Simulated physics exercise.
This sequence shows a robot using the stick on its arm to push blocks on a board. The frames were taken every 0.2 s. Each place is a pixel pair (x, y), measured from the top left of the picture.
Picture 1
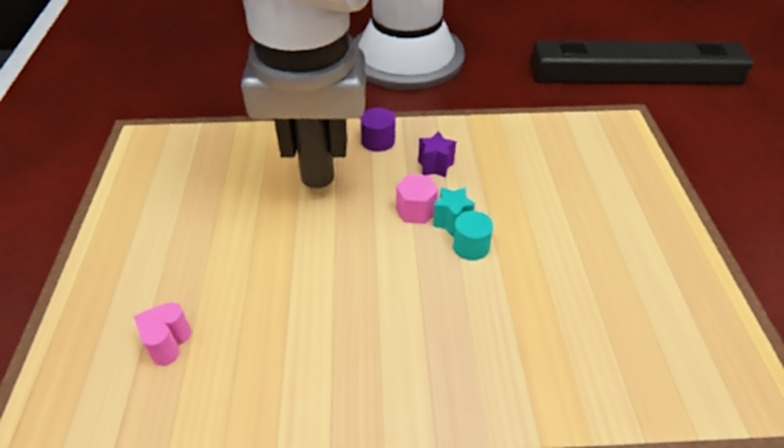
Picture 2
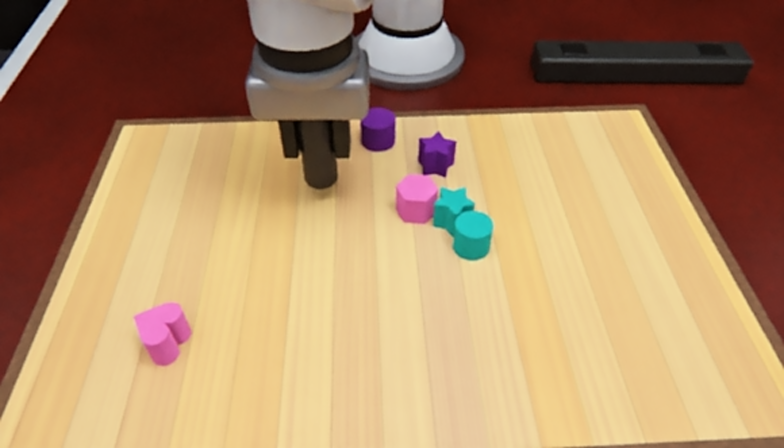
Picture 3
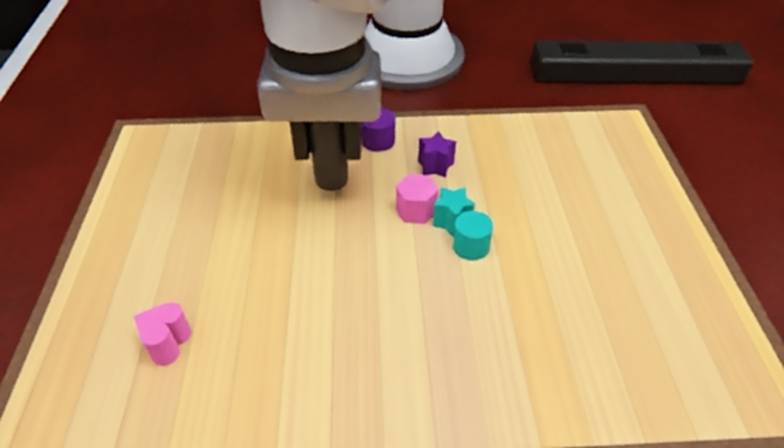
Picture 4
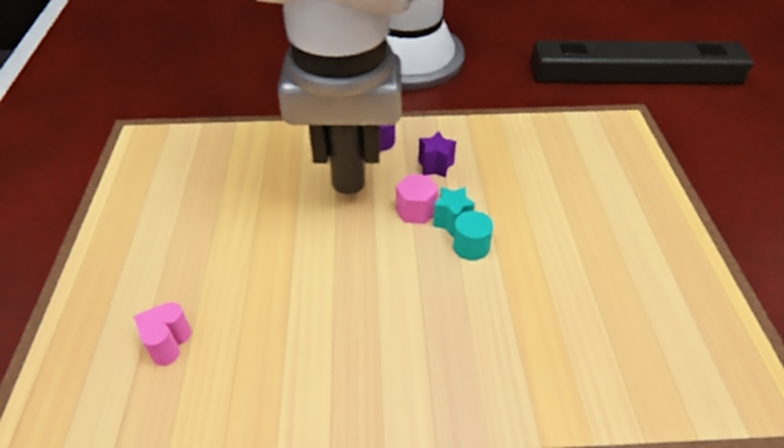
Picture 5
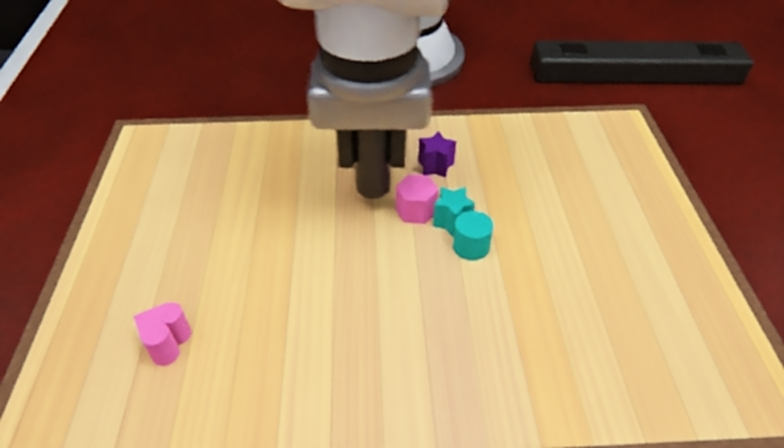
A robot arm with a dark stick slides steadily to the right over a pale striped wooden board, seen from above by a still camera. A pink heart lies at lower left, while a purple cylinder, purple star, pink hexagon, turquoise star and turquoise cylinder sit around the upper middle. The arm gradually covers the purple cylinder and nears the pink hexagon, and the blocks stay still.
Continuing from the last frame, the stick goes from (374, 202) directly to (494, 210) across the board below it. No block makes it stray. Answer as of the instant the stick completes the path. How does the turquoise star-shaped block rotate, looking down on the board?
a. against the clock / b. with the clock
(b)
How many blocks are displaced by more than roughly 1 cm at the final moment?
Put simply, three or more blocks are moved more than 1 cm.
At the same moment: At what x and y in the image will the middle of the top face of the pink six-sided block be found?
Its top centre is at about (533, 203).
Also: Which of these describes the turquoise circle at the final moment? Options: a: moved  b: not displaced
I choose a.
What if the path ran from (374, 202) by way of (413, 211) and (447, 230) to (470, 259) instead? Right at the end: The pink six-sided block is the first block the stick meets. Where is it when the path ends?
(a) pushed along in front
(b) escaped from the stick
b - escaped from the stick.
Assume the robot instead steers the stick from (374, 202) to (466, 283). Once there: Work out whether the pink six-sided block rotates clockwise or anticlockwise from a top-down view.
My prediction: CCW.
On the path given first. One third of the way, stick at (414, 192); pink six-sided block at (451, 190); turquoise star-shaped block at (484, 202), turned 15° clockwise; turquoise circle at (490, 231).
Two thirds of the way, stick at (455, 195); pink six-sided block at (493, 195); turquoise star-shaped block at (525, 211), turned 20° clockwise; turquoise circle at (492, 232).
At the end, stick at (496, 197); pink six-sided block at (533, 203), turned 30° clockwise; purple star-shaped block unmoved; turquoise star-shaped block at (558, 226), turned 40° clockwise; turquoise circle at (492, 232).
